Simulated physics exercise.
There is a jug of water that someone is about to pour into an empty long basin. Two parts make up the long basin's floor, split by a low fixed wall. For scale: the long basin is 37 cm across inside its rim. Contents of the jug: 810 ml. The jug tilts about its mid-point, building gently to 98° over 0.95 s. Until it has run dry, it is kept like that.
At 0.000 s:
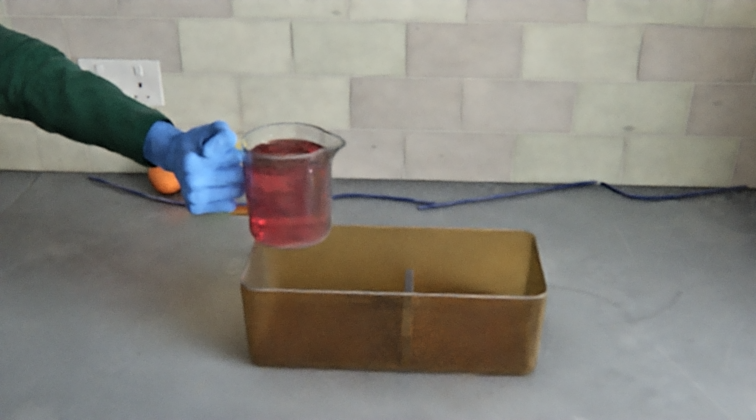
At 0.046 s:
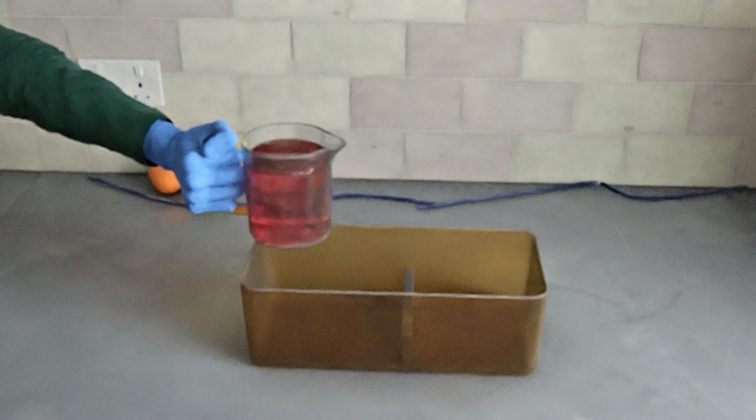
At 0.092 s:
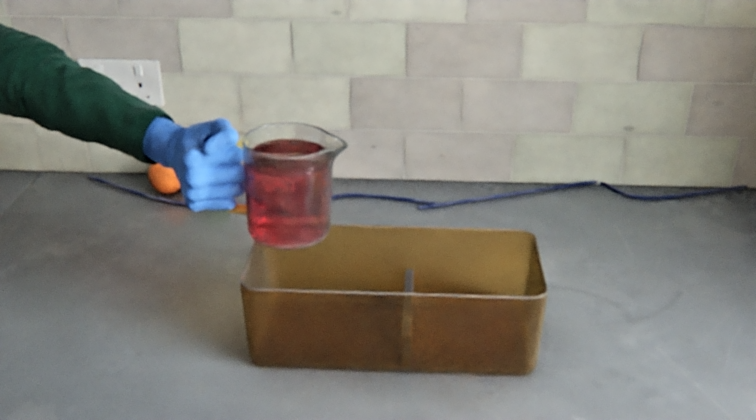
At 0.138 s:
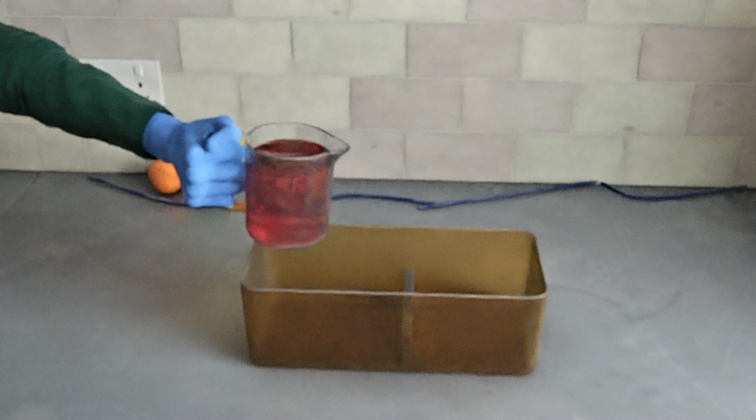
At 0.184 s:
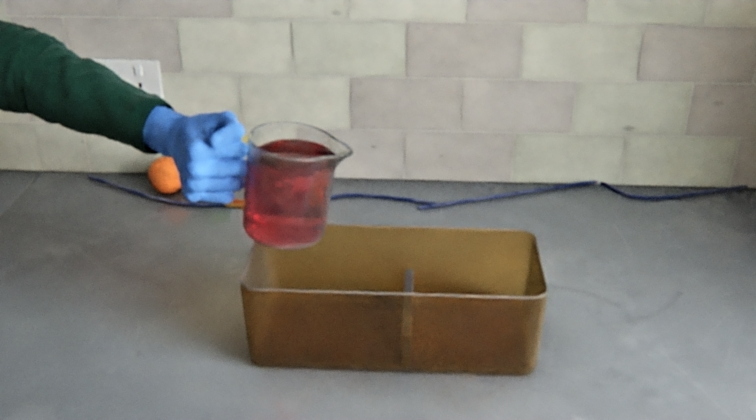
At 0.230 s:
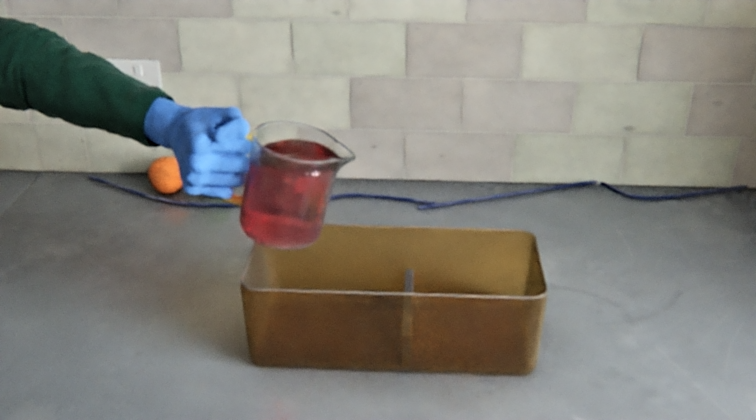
A clear jug of red liquid, held by a blue-gloved hand above the left side of an empty brown basin with a low dividing wall, tilts slightly to the right, its spout dipping a little as the hand turns.
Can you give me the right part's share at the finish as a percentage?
Sure, about 21 percent.
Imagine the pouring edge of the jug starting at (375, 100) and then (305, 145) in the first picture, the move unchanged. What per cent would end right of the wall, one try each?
90 then 5 %.
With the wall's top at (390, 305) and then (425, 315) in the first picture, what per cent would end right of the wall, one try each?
Around 60 and 10 percent, in that order.
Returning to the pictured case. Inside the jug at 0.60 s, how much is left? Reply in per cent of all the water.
Around 80 percent.
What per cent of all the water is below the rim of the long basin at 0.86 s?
I'd say roughly 54 in a hundred of it.
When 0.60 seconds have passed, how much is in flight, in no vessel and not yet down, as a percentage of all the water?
Near 14 in a hundred.
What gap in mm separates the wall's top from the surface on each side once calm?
On the left it's about 32 mm; on the right, about 46 mm.
Then, 0.60 s in, the tilt is 68° and 80 per cent is still to pour, 4 is left of the wall and 3 right of it.
Then, 0.86 s in, the tilt is 96° and 33 per cent is still to pour, 36 is left of the wall and 18 right of it.
Then, 1.14 s in, the tilt is 98° and 7 per cent is still to pour, 69 is left of the wall and 20 right of it.
Then, 1.45 s in, the tilt is 98° and 1 per cent is still to pour, 77 is left of the wall and 21 right of it.
Finally, 78 per cent lies left of the wall, 21 right of it and 1 outside.
